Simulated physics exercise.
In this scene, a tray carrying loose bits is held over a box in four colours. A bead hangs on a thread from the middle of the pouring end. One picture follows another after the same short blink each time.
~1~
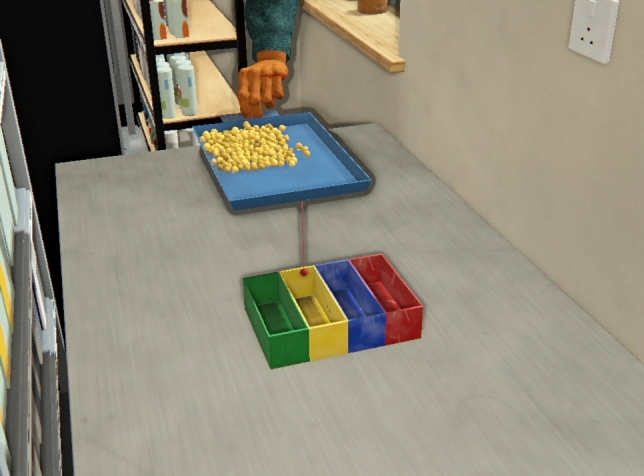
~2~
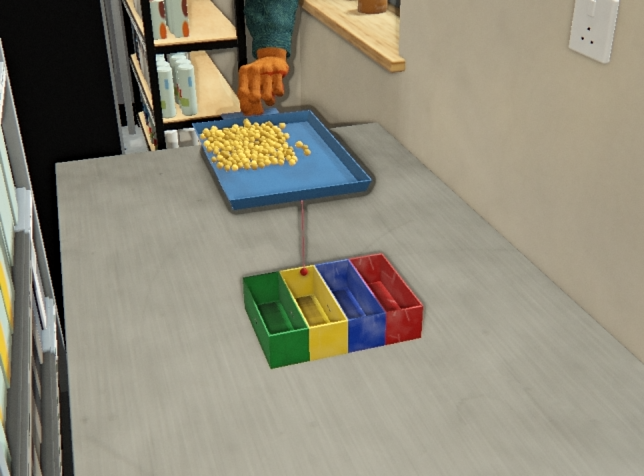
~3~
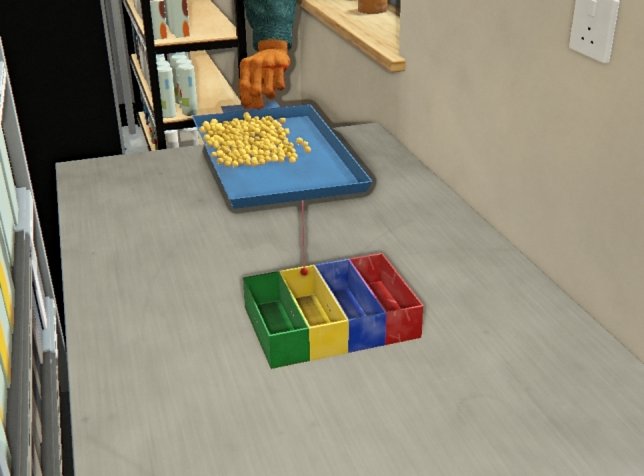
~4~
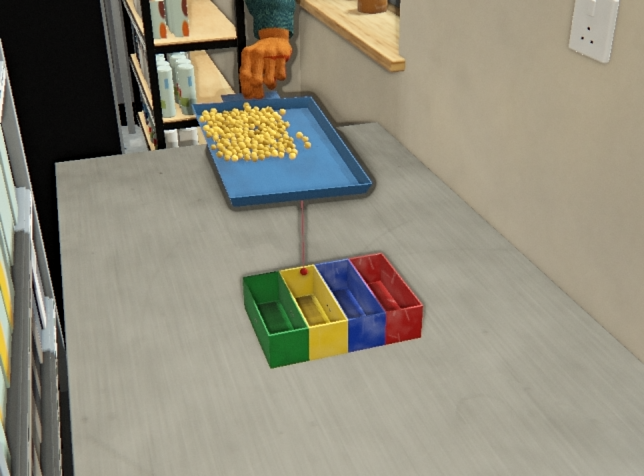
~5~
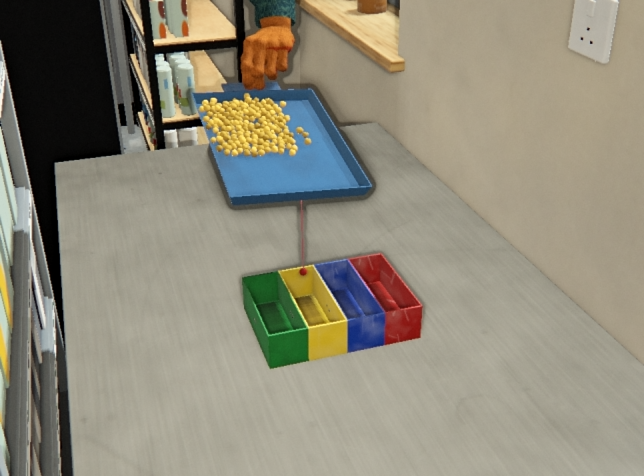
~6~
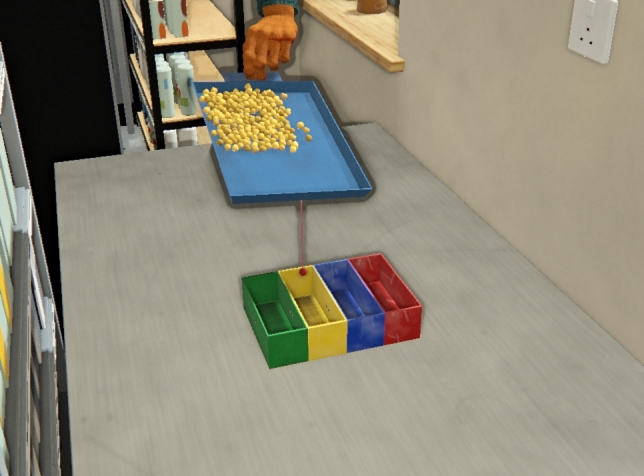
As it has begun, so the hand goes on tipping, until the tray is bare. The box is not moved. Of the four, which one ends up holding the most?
The red one.
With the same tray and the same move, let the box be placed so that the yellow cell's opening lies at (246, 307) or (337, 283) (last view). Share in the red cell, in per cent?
10 per cent the first time, 10 per cent the second time.
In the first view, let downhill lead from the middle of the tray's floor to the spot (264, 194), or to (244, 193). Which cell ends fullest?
Case 1 - the green cell. Case 2 - that green cell.
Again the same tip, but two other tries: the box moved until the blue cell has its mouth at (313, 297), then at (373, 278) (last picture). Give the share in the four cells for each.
First case around 40 %, second case around 100 %.
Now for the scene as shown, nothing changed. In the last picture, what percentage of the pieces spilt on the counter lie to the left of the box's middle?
Close to 0 in a hundred.
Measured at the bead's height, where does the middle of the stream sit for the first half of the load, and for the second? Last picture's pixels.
The leading part at (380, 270), the rest of it at (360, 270).
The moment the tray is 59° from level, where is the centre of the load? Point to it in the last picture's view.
(351, 198).
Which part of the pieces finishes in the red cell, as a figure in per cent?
About 50 in every hundred pieces.
Soon, tray tipped steeply; about two thirds on the tray; a small part in the red cell; a small part in the blue cell; a stray few in the yellow cell; about a quarter falling or outside the box.
A while on, tray tipped right over; about a quarter on the tray; about a third in the red cell; about a quarter in the blue cell; a small part in the yellow cell; about a quarter falling or outside the box.
Towards the end, tray tipped past a quarter turn; about half in the red cell; about a third in the blue cell; a small part in the yellow cell; a small part falling or outside the box.
Finally, tray tipped past a quarter turn; about half in the red cell; about a third in the blue cell; a small part in the yellow cell; none in the green cell; a small part outside the box.
